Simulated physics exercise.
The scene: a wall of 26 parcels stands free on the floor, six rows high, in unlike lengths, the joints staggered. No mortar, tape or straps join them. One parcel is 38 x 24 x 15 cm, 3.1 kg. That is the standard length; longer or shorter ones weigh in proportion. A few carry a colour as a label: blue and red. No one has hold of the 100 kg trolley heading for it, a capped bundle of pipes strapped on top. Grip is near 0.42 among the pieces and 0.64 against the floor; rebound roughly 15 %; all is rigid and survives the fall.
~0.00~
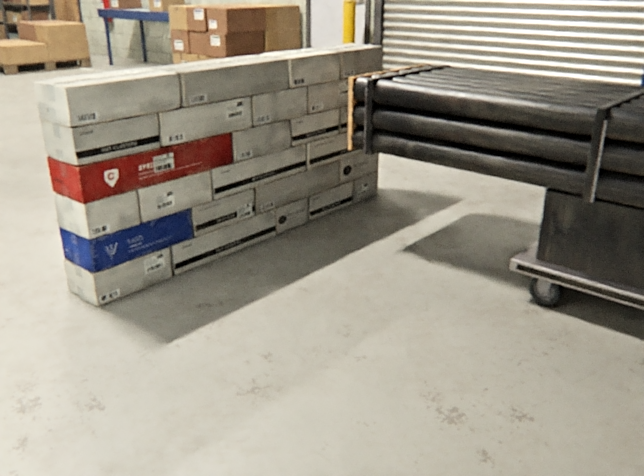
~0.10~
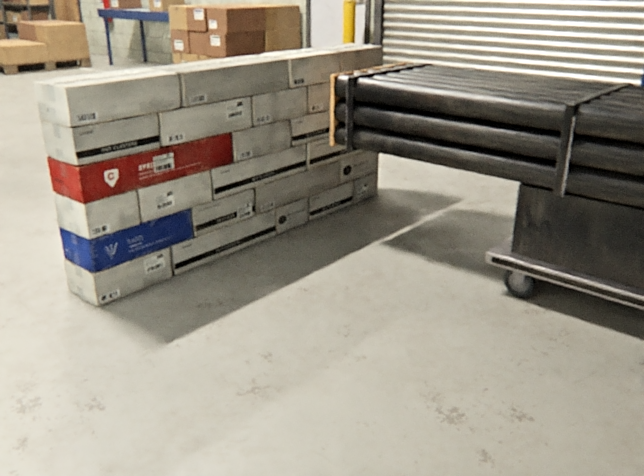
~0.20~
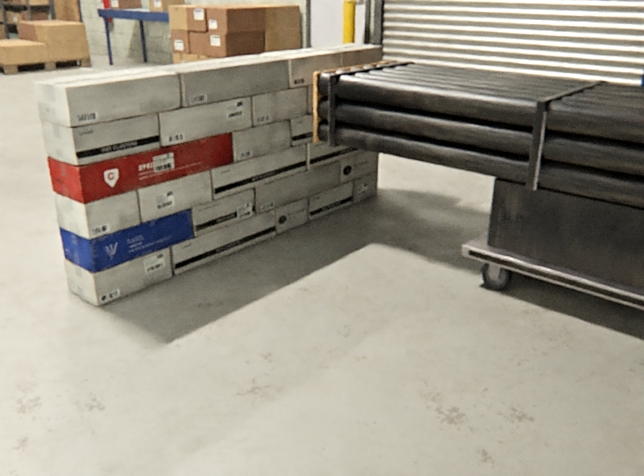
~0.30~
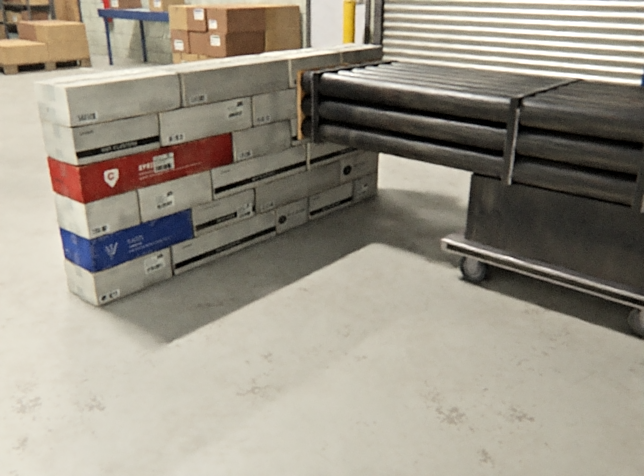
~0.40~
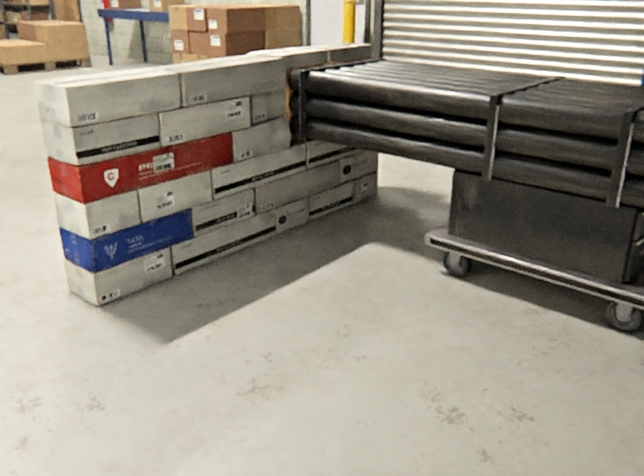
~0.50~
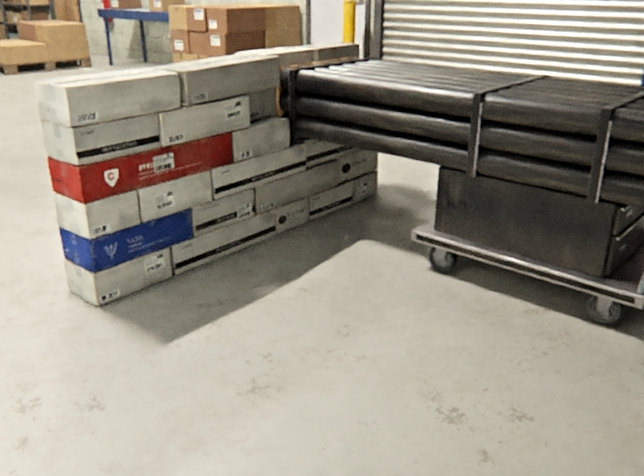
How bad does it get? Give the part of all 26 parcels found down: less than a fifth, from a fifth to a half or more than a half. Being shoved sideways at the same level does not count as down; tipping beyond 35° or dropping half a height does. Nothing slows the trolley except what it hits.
The part is from a fifth to a half.
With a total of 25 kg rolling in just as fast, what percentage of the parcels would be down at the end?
Then about 0 per cent.
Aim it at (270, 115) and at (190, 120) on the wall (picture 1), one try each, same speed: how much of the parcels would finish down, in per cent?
About 40 then 30 per cent.
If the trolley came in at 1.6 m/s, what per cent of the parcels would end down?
Then about 40 per cent.
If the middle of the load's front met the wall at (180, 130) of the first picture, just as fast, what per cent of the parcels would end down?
Then about 30 per cent.
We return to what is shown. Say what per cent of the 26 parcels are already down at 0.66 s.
By then 0 per cent.
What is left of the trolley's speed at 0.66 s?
Roughly 0.5 m/s.
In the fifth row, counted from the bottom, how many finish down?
3 of them.
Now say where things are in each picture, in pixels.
In the first frame (we follow the side turned to the camera), load (359, 101) 34 cm short of the wall; blue parcel (145, 239); red parcel (164, 165); no piece has moved.
Load (340, 98) 23 cm short of the wall; red parcel (164, 165), in the second frame.
Load (323, 96) 12 cm short of the wall; blue parcel (145, 239), in the third frame.
Load (306, 93) just touching; red parcel (164, 165), in the fourth frame.
Load (294, 91) 7 cm into the wall's line; blue parcel (145, 239); 7 stirred so far, in the fifth frame.
Load (284, 90) 15 cm into the wall's line; red parcel (164, 165); blue parcel (145, 239); 9 stirred so far, in the sixth frame.
Around 0.66 s, load 24 cm past the wall's line, still rolling; none of the 26 parcels down, 11 disturbed.
Around 0.88 s, load 34 cm past the wall's line, still rolling; 7 of the 26 parcels down.
Around 1.26 s, load 48 cm past the wall's line, still rolling; 11 of the 26 parcels down.
Finally (2.1 s), load 68 cm past the wall's line, still rolling; 11 of the 26 parcels down; red parcel unmoved; blue parcel unmoved. That is 42 per cent. Seen by the last camera, middles, red parcel near (148, 160), blue parcel near (129, 233).
